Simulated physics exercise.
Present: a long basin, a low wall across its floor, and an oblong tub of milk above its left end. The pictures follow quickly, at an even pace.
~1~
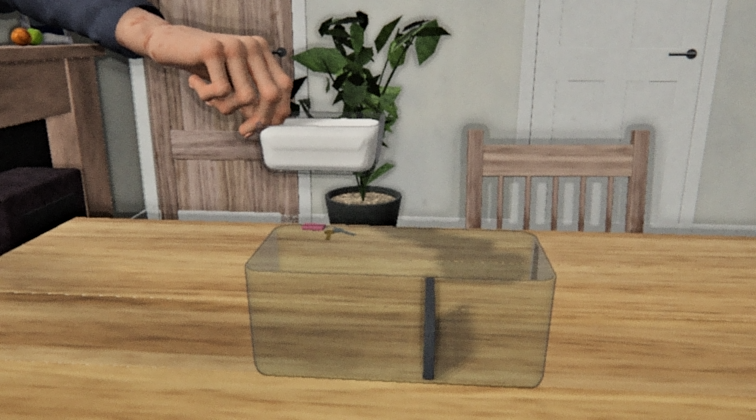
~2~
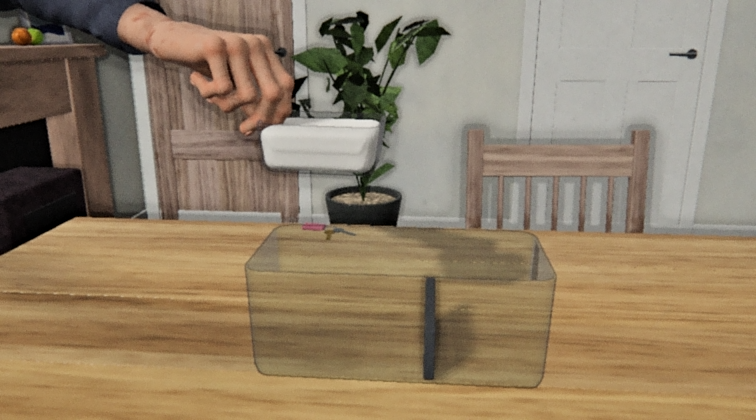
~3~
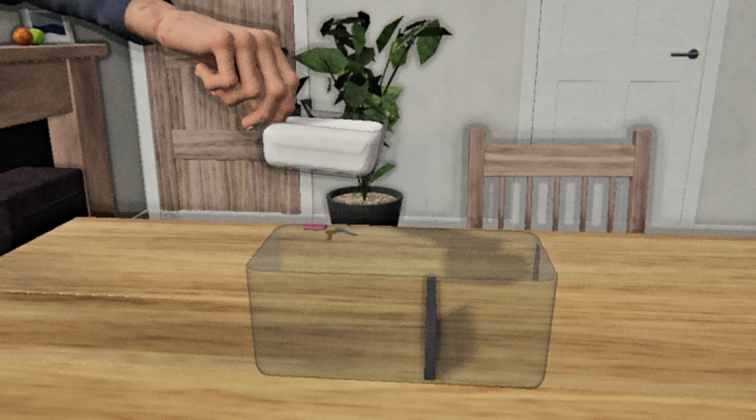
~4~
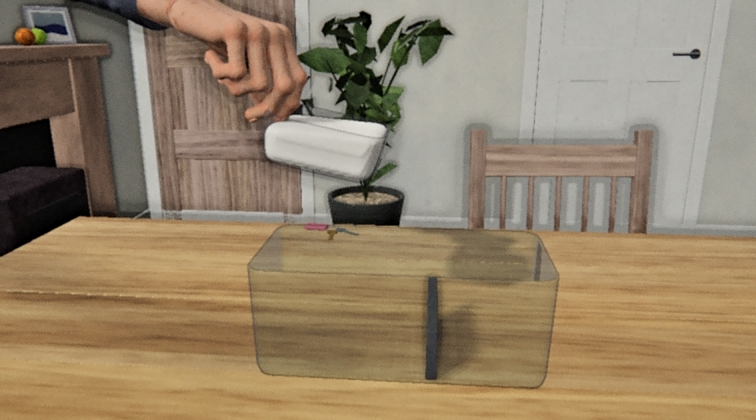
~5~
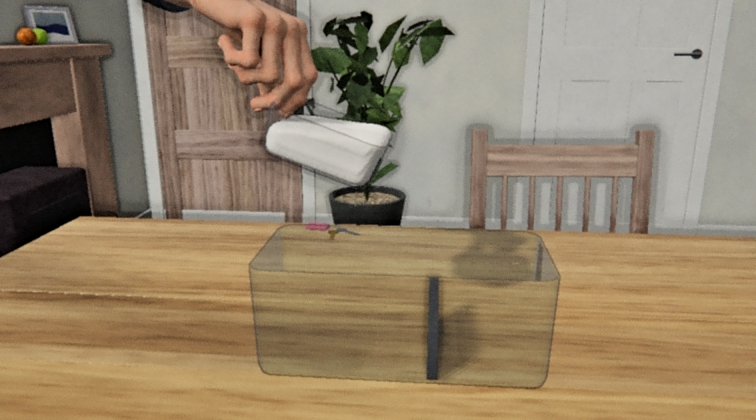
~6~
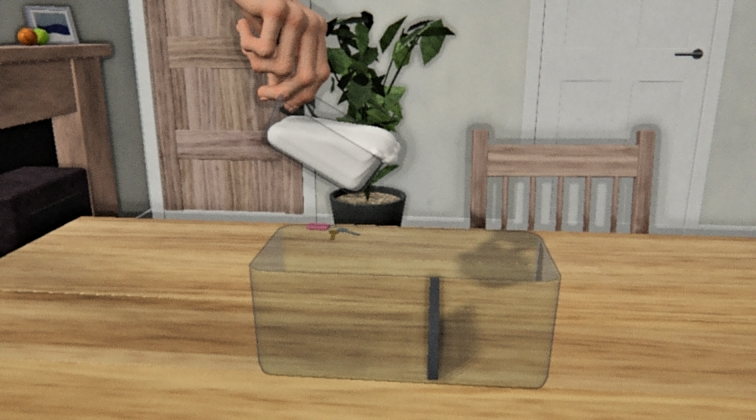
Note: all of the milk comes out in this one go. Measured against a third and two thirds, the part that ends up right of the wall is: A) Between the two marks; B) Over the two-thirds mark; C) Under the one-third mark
Answer: A.
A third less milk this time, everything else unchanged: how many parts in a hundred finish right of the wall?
Estimate: Close to 20 per cent.
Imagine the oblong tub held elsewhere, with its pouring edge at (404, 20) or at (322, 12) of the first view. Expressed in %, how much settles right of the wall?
It comes out at around 75 percent and then around 5 percent.
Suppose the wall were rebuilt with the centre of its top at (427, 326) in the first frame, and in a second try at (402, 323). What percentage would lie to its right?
60 per cent, then 75 per cent, roughly.
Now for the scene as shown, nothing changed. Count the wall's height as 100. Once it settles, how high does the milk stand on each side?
10 per cent left, 20 per cent right.
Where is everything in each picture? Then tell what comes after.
In the first picture, it leans 0°; its right rim is at (381, 122); the milk meets the walls at (271, 125) and (379, 127); the long basin's rim runs from (262, 247) to (544, 256); the wall's top is at (430, 303).
In the second picture, it leans 1°; its right rim is at (382, 123); the milk meets the walls at (272, 125) and (381, 127).
In the third picture, it leans 5°; its right rim is at (384, 127); the milk meets the walls at (274, 123) and (382, 129).
In the fourth picture, it leans 12°; its right rim is at (387, 134); the milk meets the walls at (277, 122) and (386, 131).
In the fifth picture, it leans 20°; its right rim is at (389, 143); the milk meets the walls at (279, 122) and (386, 135); 3 per cent is over the edge.
In the sixth picture, it leans 30°; its right rim is at (388, 153); the milk meets the walls at (280, 122) and (381, 139); 9 per cent is over the edge.
A moment on, the oblong tub is tipped on its side and 12 per cent is still to pour, 16 is left of the wall and 34 right of it.
Next, the oblong tub is tipped on its side and 3 per cent is still to pour, 41 is left of the wall and 52 right of it.
Then the oblong tub is tipped on its side and 0 per cent is still to pour, 46 is left of the wall and 52 right of it.
Later the oblong tub is tipped on its side and 0 per cent is still to pour, 47 is left of the wall and 52 right of it.
At rest 47 per cent lies left of the wall, 52 right of it and 1 outside.
